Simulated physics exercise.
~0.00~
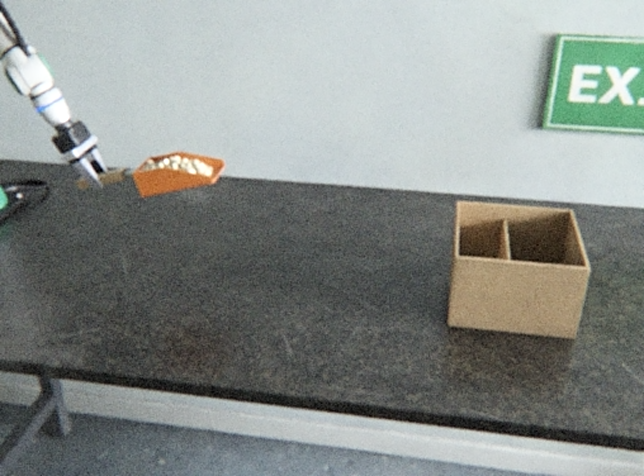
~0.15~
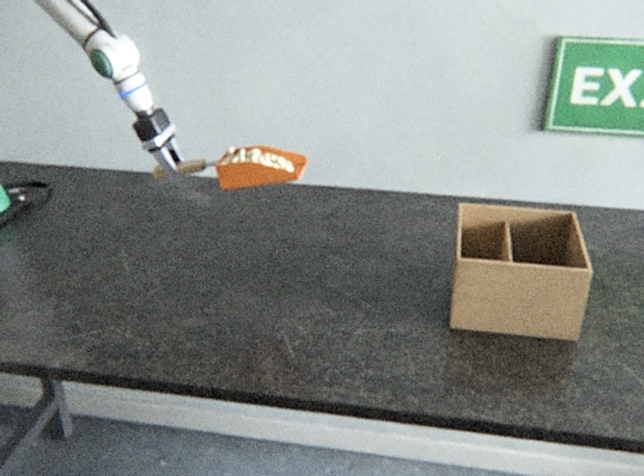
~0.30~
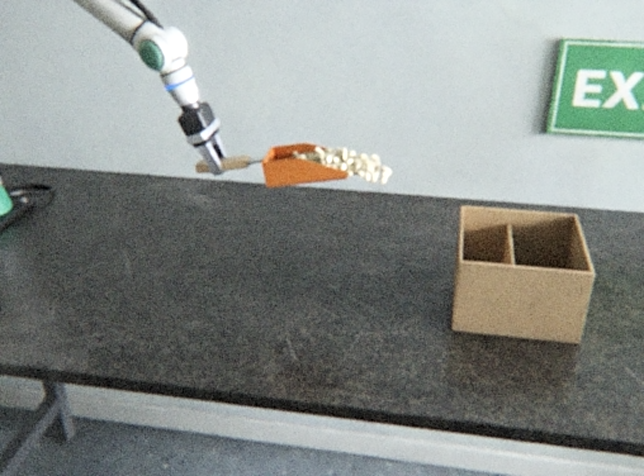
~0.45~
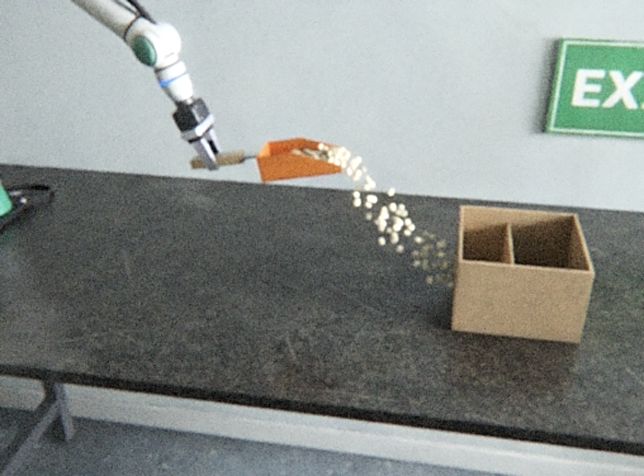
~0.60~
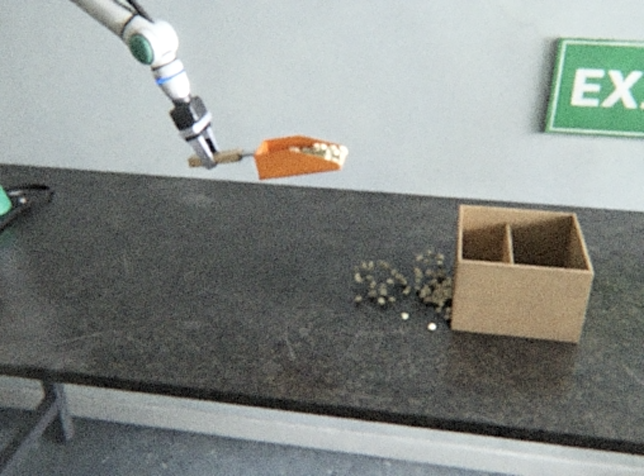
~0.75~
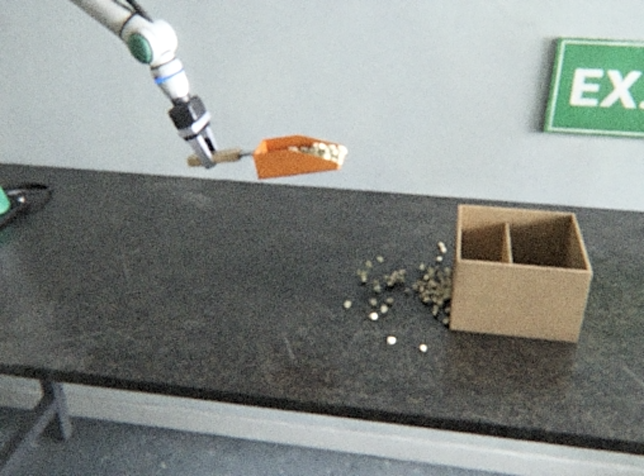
In this clip, a robot arm carries an orange scoop of pale beans rightward above a dark table and stops short of a divided cardboard box; some beans spill off the front and scatter on the table beside the box, while others remain in the scoop.
